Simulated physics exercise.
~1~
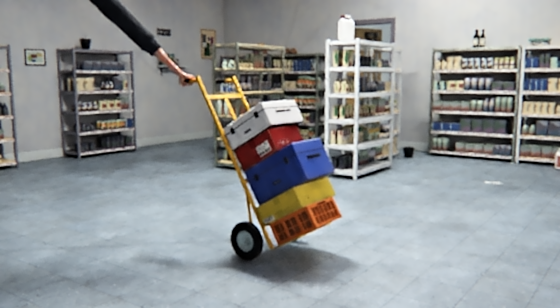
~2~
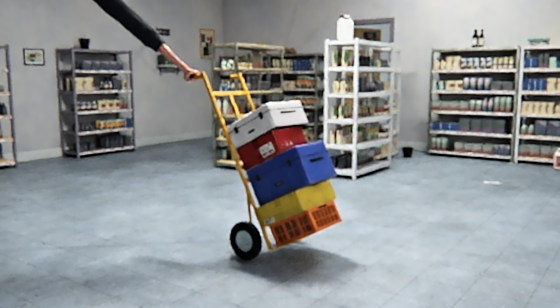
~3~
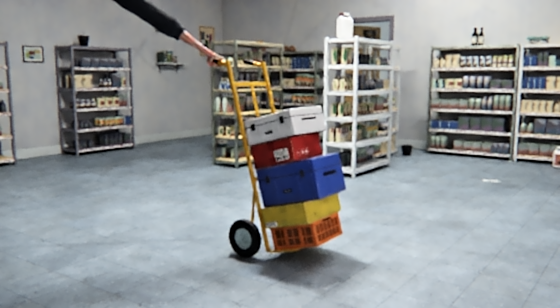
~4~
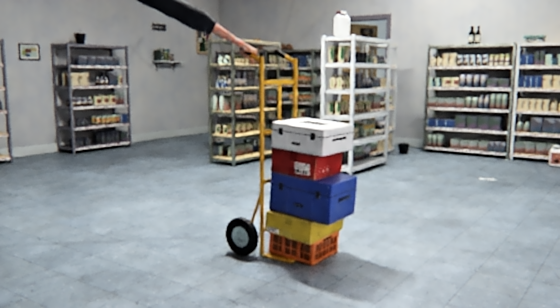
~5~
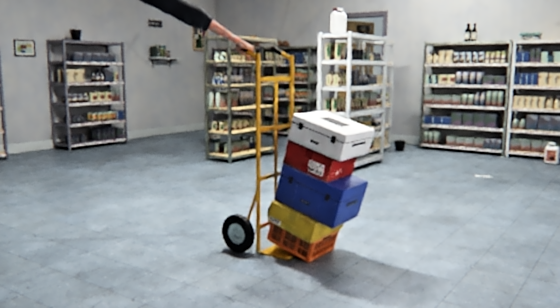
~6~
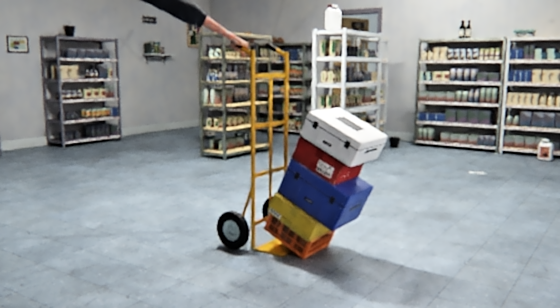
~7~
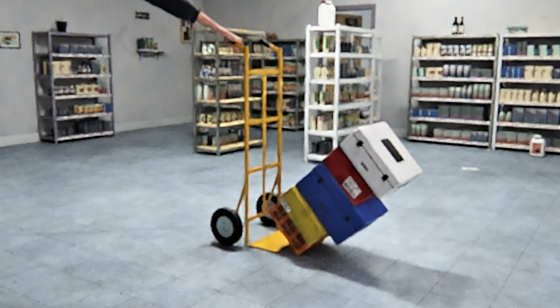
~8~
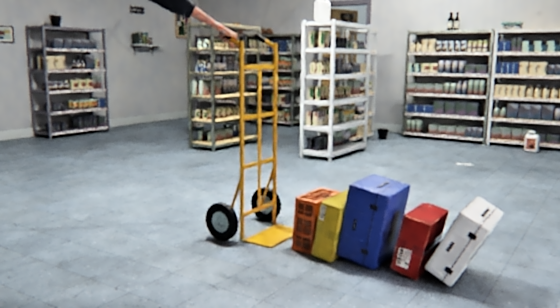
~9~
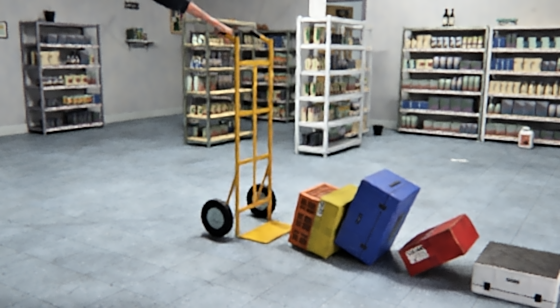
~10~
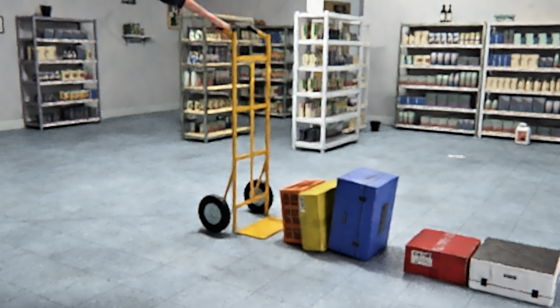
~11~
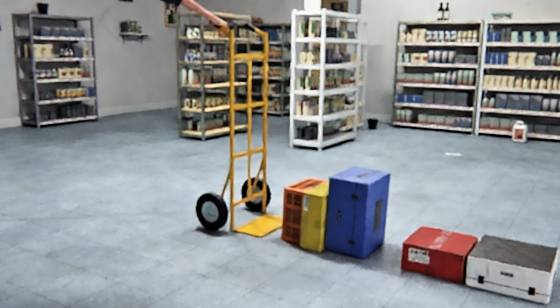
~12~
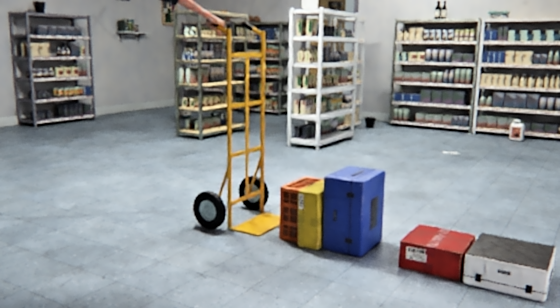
In a storeroom lined with shelves, a hand swung a loaded yellow sack truck upright, and its stack of colourful boxes tipped over to the right, leaving the white and red ones flat on the floor and the blue, yellow and orange ones standing on their sides.
